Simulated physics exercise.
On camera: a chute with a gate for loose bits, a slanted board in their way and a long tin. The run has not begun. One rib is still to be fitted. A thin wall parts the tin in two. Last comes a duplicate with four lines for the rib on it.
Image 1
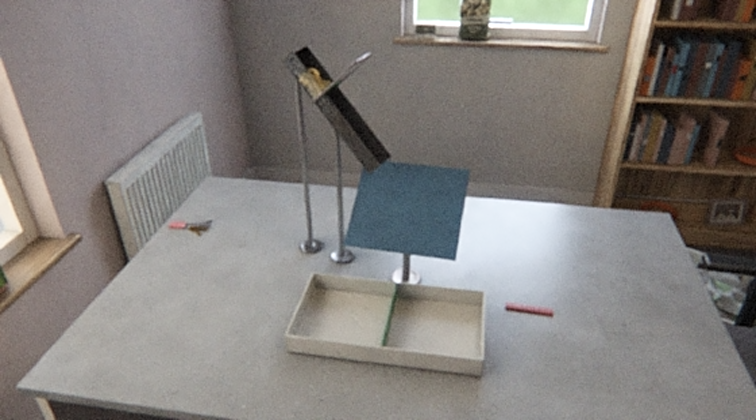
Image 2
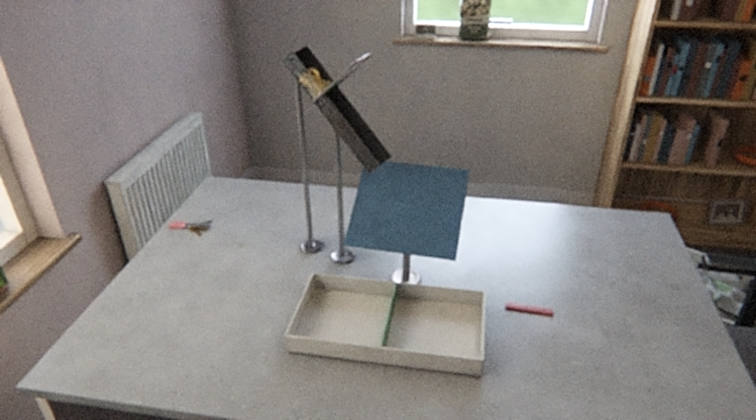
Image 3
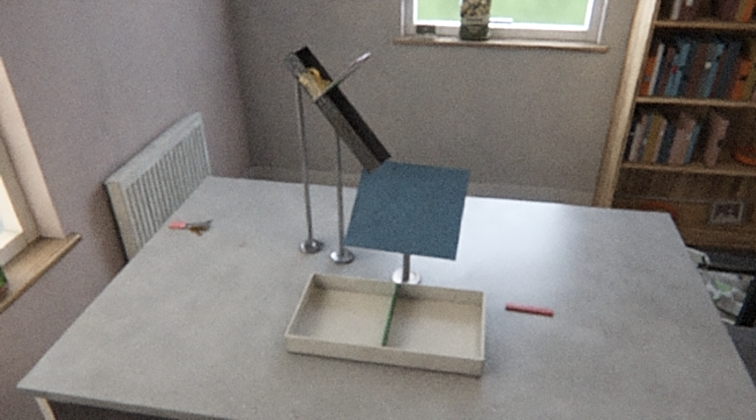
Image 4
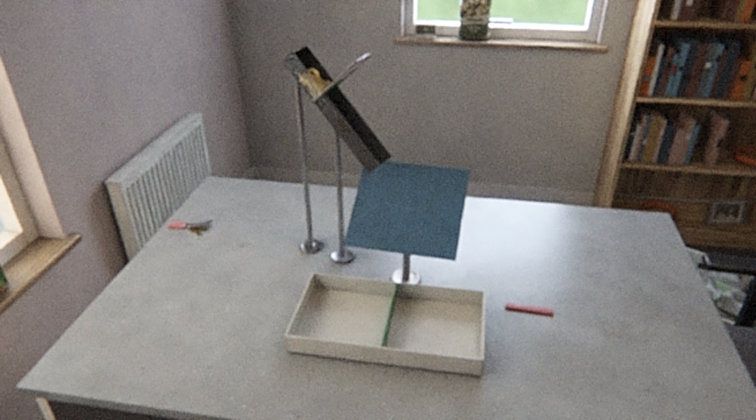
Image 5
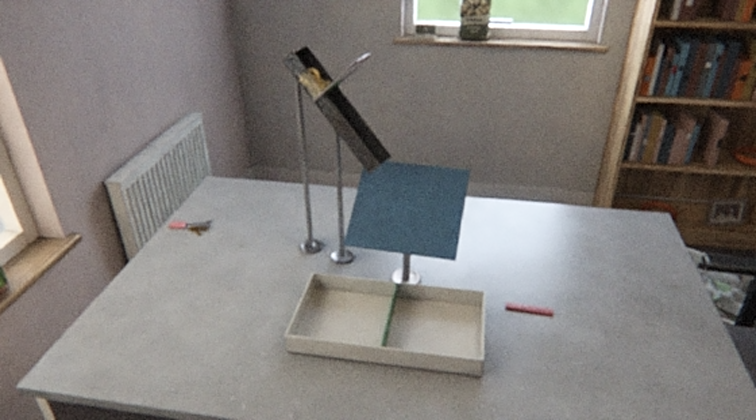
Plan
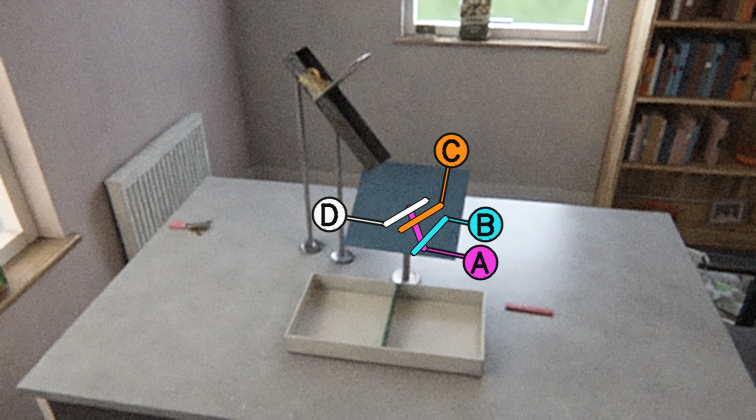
At first, a dark sloping chute on thin metal stands holds a small golden load near its top, above a slanted blue board and a pale two-part tin on a grey table. Nothing visibly moves after that, and the load stays in its place, with the board and tin still.
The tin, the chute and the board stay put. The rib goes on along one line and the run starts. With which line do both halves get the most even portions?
Choose B.
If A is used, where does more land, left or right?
More lands on the right.
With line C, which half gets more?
The left half.
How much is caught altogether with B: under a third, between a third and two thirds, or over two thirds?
Line B gives over two thirds.
On the marked copy, line A from (409, 208) to (423, 248); line B from (445, 218) to (413, 252); line C from (441, 205) to (401, 229); line D from (425, 200) to (385, 224).
Choosing A, of what is caught, a small share in the left half, the bulk in the right.
Choosing B, of what is caught, close to half in the left half, close to half in the right.
Choosing C, of what is caught, all but a few in the left half, a small share in the right.
Choosing D, of what is caught, the bulk in the left half, a small share in the right.
